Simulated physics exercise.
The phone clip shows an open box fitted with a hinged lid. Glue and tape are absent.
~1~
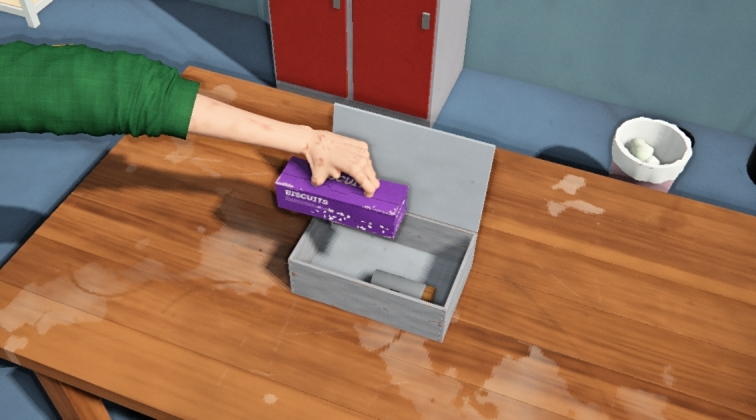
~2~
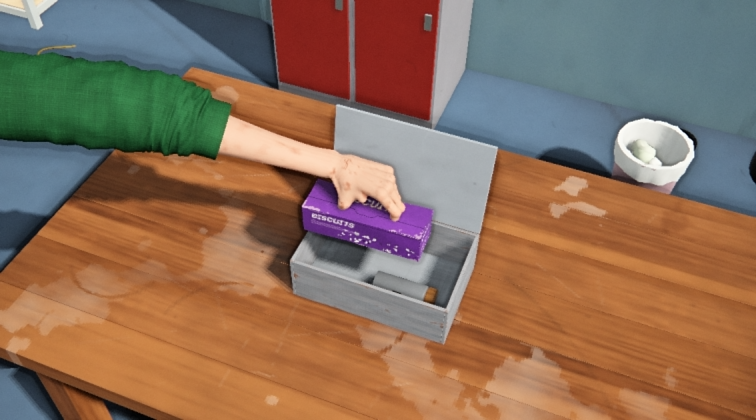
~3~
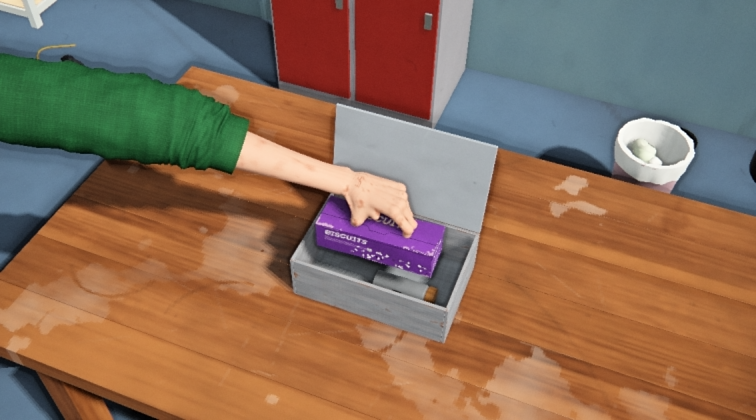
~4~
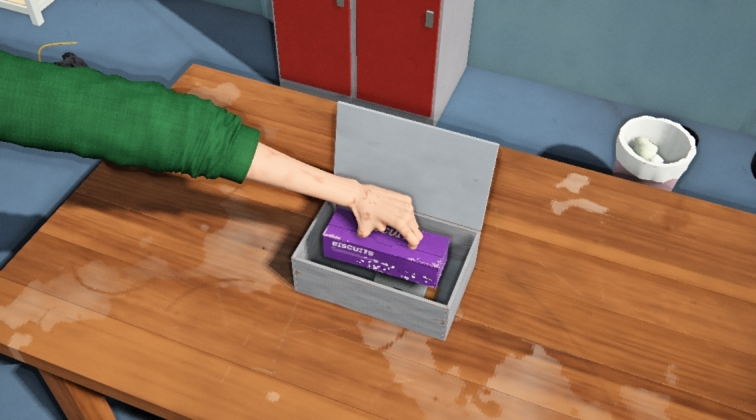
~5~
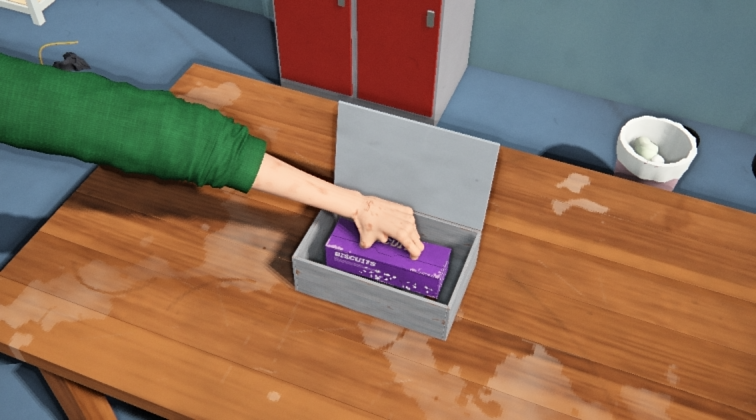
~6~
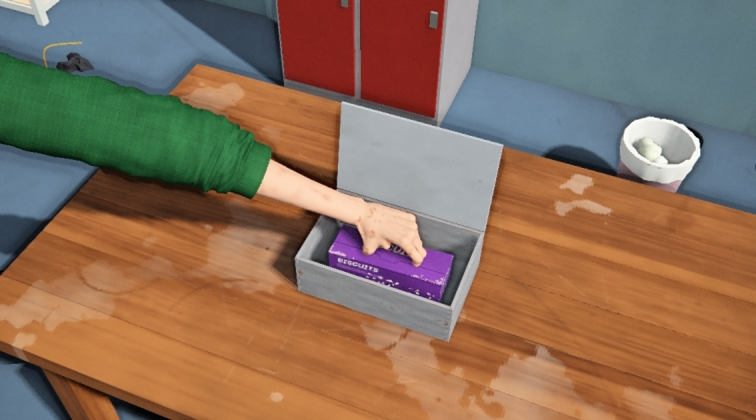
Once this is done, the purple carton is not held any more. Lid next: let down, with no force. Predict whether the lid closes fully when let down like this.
Watch - the lid drops into place nicely.
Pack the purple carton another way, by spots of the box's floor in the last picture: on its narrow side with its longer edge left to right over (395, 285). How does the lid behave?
The lid goes all the way down.
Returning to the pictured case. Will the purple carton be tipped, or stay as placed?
Simply put, it gets tilted.
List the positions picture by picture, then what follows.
In the first frame, on its way; purple carton (342, 197); grey shaker (403, 289).
In the second frame, on its way; purple carton (368, 220); grey shaker (405, 290).
In the third frame, on its way; purple carton (380, 236); grey shaker (405, 289).
In the fourth frame, on its way; purple carton (386, 247).
In the fifth frame, on its way; purple carton (388, 257).
In the sixth frame, put in, still held; purple carton (390, 264).
Then, 1.10 s after the last picture, lid starting down; purple carton on its side near (402, 248).
Then, 1.40 s after the last picture, lid 74° above the rim; purple carton on its side near (405, 243); grey shaker rolled about its own width.
Then, 1.70 s after the last picture, lid 46° above the rim; purple carton on its side near (405, 243); grey shaker rolled about its own width.
Then, 2.00 s after the last picture, lid 5° above the rim; purple carton on its side near (405, 243); grey shaker rolled about its own width.
At rest, lid shut; tipped over in the box, purple carton; grey shaker in place. Seen from the same camera at the end, purple carton near (405, 243).
